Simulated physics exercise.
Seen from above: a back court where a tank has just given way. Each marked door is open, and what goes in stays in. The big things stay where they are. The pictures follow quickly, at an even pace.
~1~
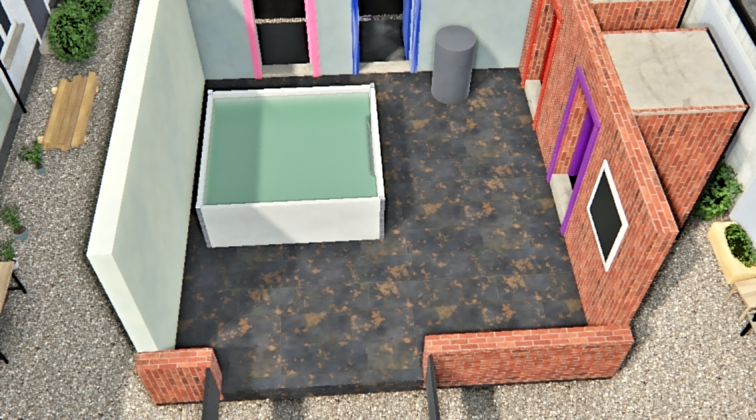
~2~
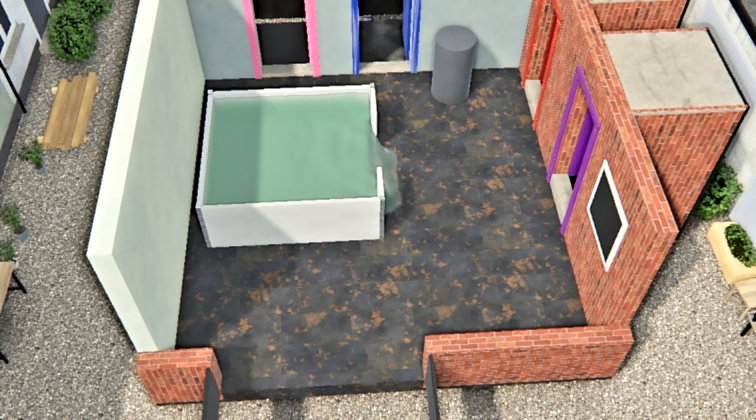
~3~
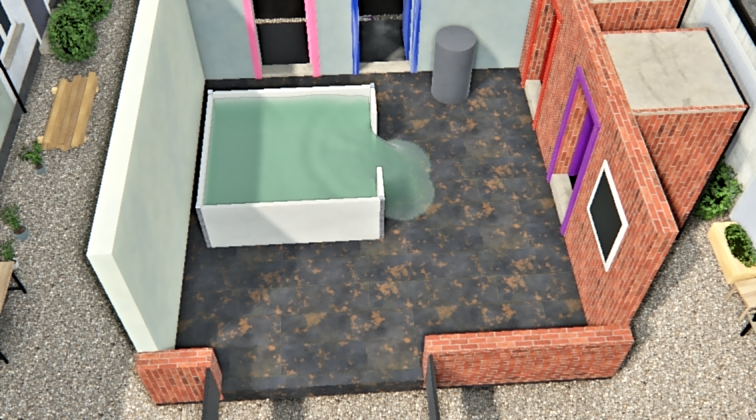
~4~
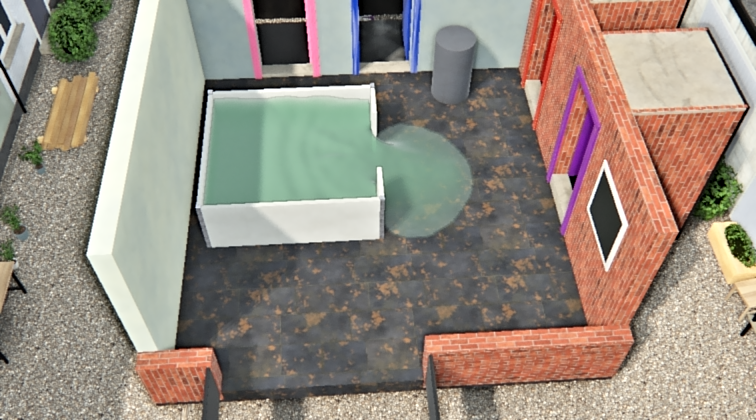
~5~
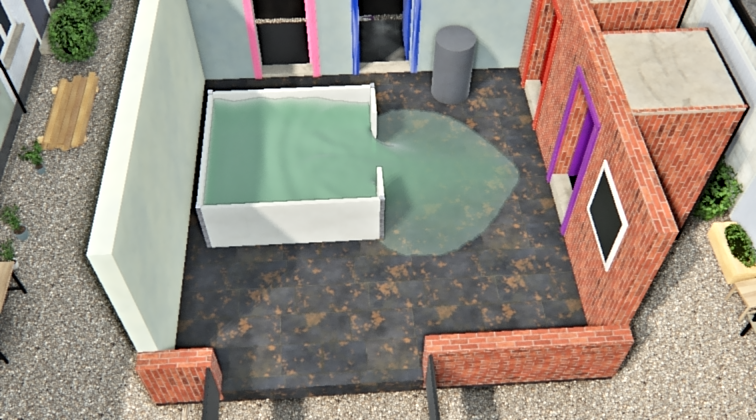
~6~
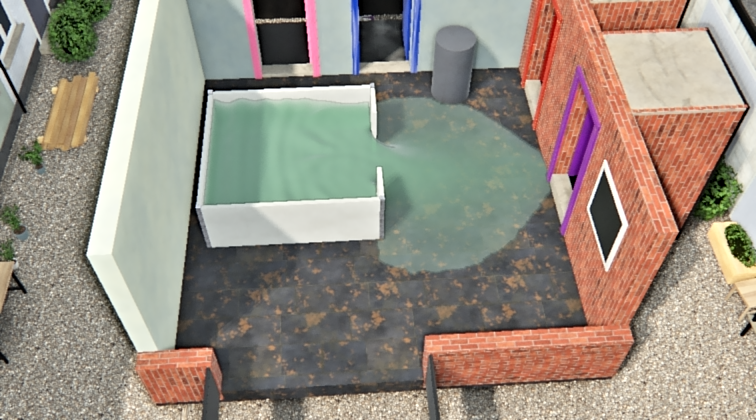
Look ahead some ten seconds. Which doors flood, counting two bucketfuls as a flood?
One by one: The pink door floods; the red door floods; the blue door floods; the purple door floods.
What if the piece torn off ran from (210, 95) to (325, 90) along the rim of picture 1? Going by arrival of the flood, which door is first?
First comes the pink door.
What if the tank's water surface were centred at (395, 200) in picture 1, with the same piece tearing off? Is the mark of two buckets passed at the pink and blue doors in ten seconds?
One by one: The pink door passes that mark, the blue door stays under.
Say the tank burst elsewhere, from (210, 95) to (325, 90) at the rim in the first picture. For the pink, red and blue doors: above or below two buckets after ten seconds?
Pink is over, red stays under, blue floods.
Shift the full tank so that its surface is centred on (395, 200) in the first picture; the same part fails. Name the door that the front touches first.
The purple-painted one.
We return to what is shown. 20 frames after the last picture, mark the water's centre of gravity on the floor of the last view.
Near (385, 186).
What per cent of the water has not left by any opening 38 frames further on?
Some 90 per cent.
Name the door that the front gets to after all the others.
I say the one in pink.
A moment on, water covers 40 % of the floor; the pink door not reached, the red door under two buckets in, the blue door wet at the sill, nothing in, the purple door over two buckets in.
Next, water covers 45 % of the floor; the pink door not reached, the red door over two buckets in, the blue door wet at the sill, nothing in, the purple door far over two buckets in.
Then, water covers 70 % of the floor; the pink door wet at the sill, nothing in, the red door far over two buckets in, the blue door under two buckets in, the purple door far over two buckets in.
Later, water covers 95 % of the floor; the pink door wet at the sill, nothing in, the red door far over two buckets in, the blue door under two buckets in, the purple door far over two buckets in.
In the end, water covers 95 % of the floor; the pink door over two buckets in, the red door far over two buckets in, the blue door over two buckets in, the purple door far over two buckets in.
